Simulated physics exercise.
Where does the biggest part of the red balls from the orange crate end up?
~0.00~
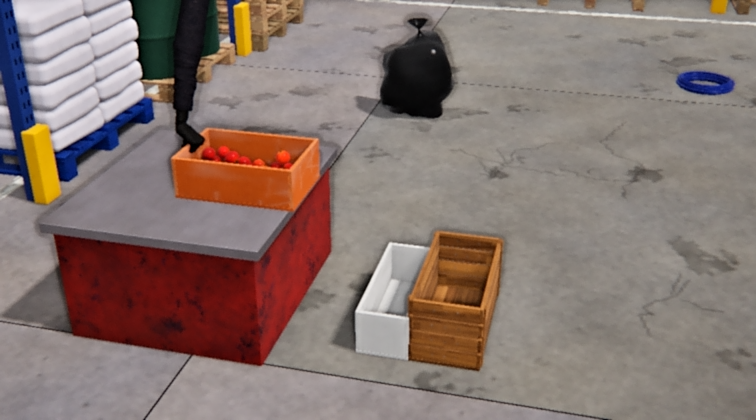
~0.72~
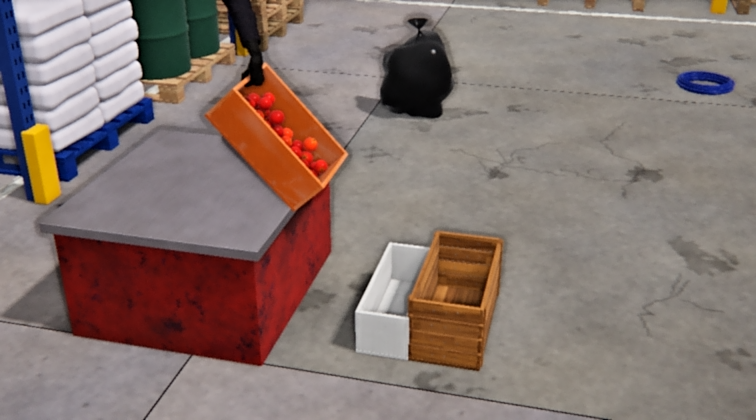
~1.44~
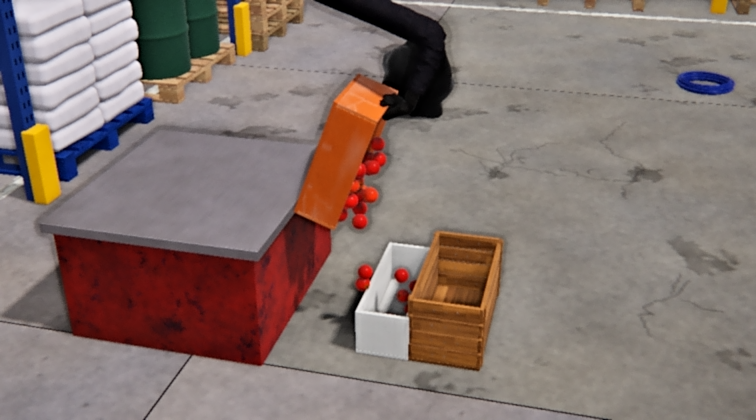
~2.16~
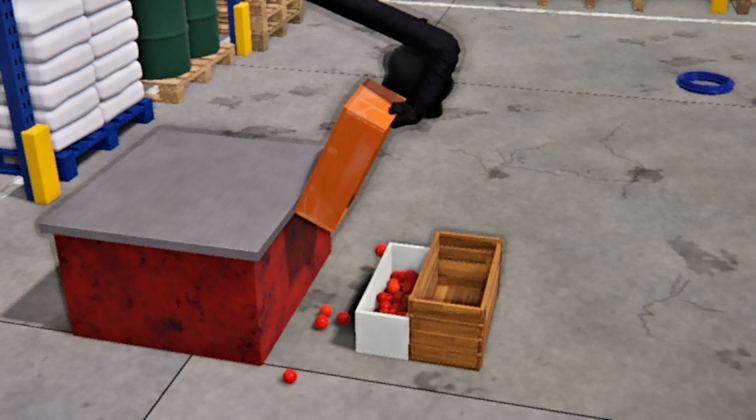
Most of the red balls end up in the white trough, the container nearer the bench.
